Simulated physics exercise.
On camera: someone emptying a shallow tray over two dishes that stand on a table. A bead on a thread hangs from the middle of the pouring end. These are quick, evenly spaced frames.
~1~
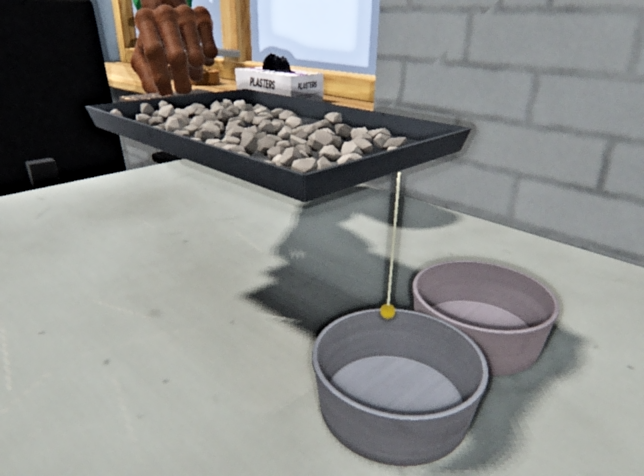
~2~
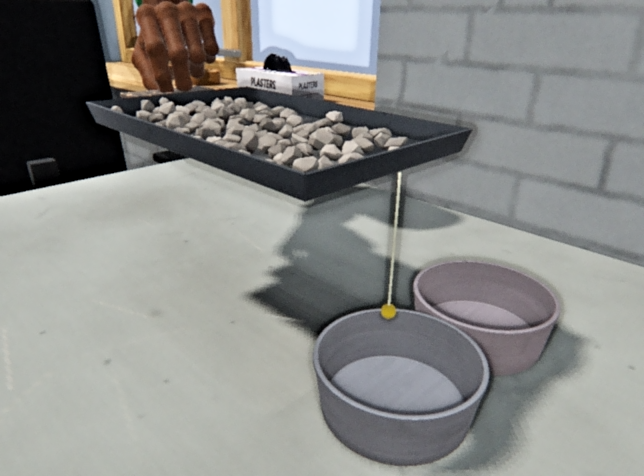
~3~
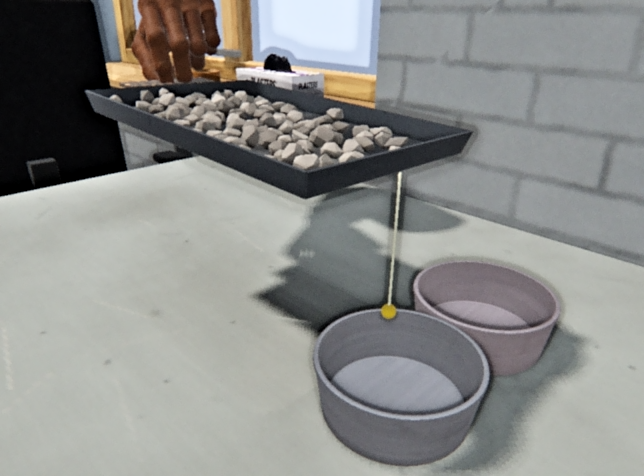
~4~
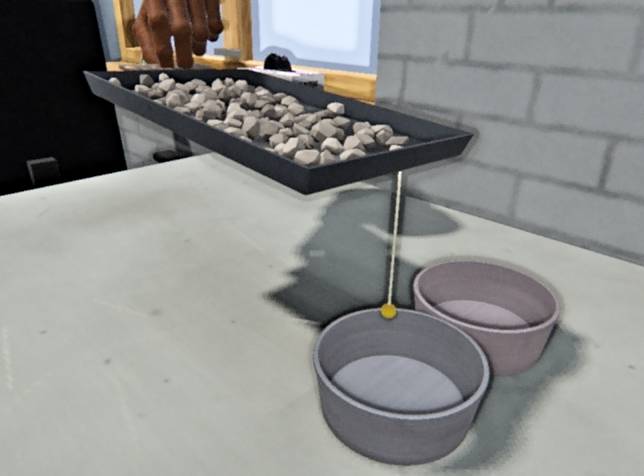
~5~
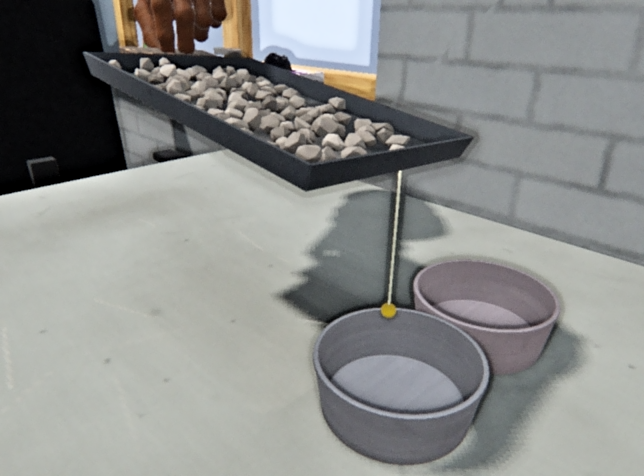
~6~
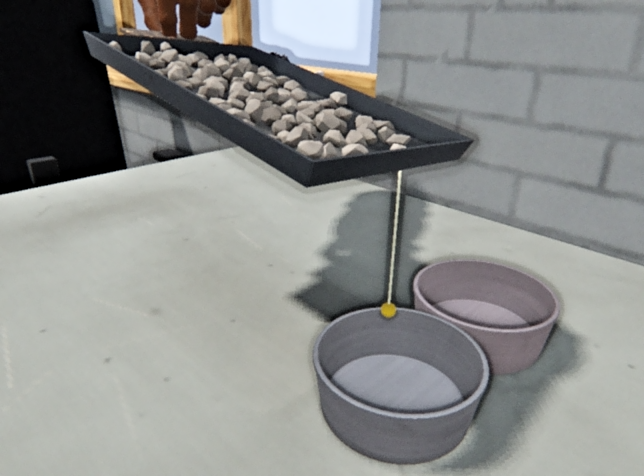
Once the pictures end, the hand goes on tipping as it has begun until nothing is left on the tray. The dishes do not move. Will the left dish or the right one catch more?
The right-hand dish gets more.
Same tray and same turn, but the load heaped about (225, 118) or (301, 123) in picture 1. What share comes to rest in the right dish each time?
Roughly 70 per cent, and 80 per cent.
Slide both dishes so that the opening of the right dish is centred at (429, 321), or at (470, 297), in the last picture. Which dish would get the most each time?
One: The right-hand dish. Two: Right.
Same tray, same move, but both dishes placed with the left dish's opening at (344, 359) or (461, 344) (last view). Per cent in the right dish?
Near 80 % and 20 %.
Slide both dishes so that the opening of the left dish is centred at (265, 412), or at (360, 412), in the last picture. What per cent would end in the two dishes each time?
First some 20, then 70 per cent.
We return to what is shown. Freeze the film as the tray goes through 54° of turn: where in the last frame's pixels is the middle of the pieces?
At about (407, 104).
Soon, tray tipped steeply; all on the tray.
A while on, tray tipped right over; about half on the tray; a stray few in the left dish; about a quarter in the right dish; a small part outside both; about a quarter in the air.
Towards the end, tray tipped past a quarter turn; a small part in the left dish; most in the right dish; a small part outside both; a stray few in the air.
Finally, tray tipped past a quarter turn; a small part in the left dish; most in the right dish; a small part outside both; a stray few in the air.
